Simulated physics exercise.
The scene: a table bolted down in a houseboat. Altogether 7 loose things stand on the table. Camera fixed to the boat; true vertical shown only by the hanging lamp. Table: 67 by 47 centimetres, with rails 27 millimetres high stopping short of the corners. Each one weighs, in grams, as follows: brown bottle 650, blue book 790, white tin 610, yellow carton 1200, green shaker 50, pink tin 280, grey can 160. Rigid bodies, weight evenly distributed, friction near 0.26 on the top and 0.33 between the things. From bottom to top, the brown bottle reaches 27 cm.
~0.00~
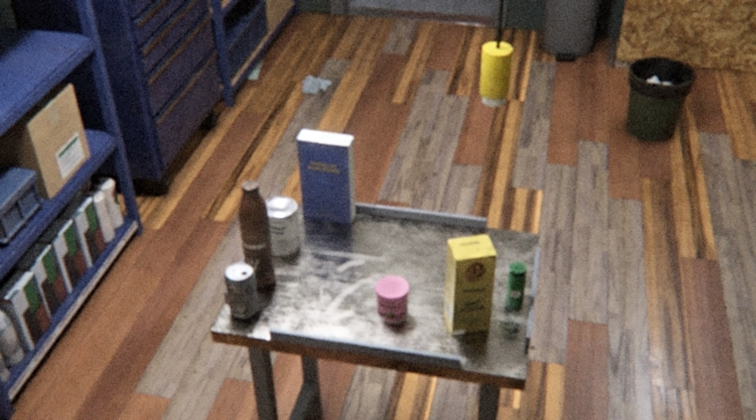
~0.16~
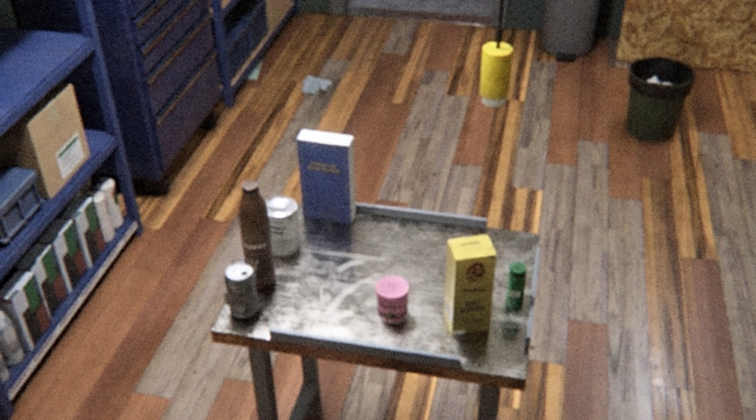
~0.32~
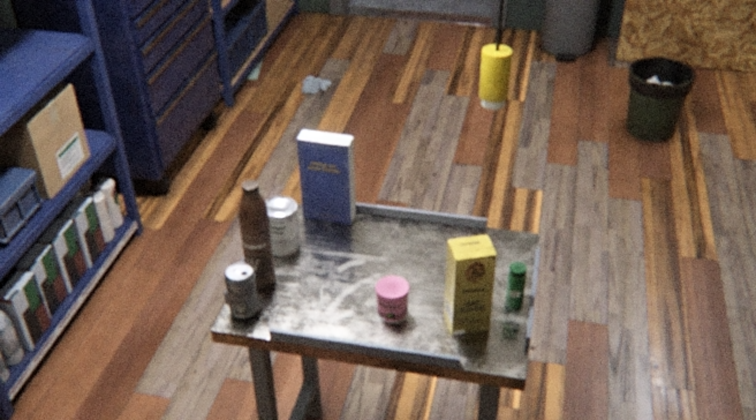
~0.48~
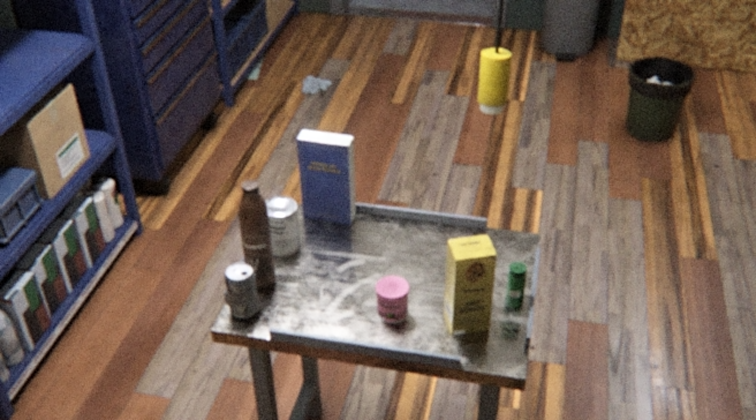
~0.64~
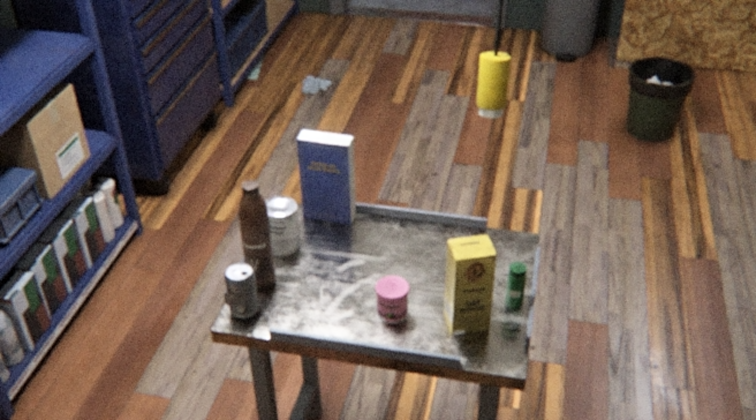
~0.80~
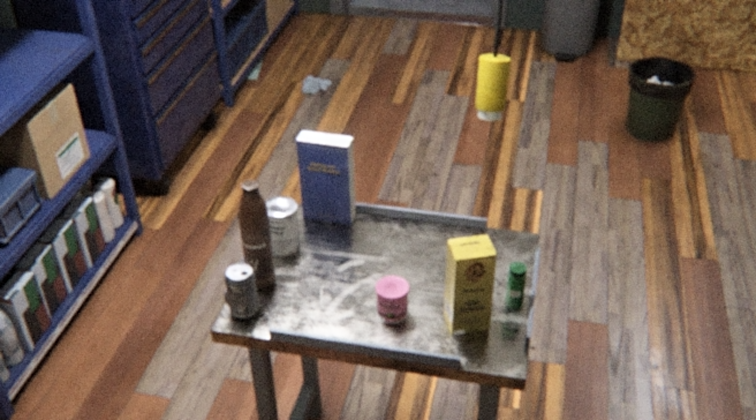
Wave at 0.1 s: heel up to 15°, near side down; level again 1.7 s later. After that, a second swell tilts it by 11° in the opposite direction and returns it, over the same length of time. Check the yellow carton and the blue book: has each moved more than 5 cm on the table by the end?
Yellow carton - no; blue book - yes.
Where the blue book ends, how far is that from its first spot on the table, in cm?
About 30 cm.
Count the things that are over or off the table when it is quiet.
Total: 1.
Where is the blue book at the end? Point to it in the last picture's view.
Close to (353, 282).
After 1.10 s, floor tilted 14°, near side down; blue book 37° off its base near (318, 198).
After 1.30 s, floor tilted 10°, near side down; blue book on its side near (326, 235); white tin moved 4 cm.
After 1.50 s, floor tilted 4°, near side down; blue book on its side near (349, 275); white tin moved 6 cm.
In the end (4.0 s), toppled on the table, blue book; not toppled but over 5 cm from the start, white tin; the other 5 under 5 cm from the start. In the last view, yellow carton near (469, 288), blue book near (353, 282).
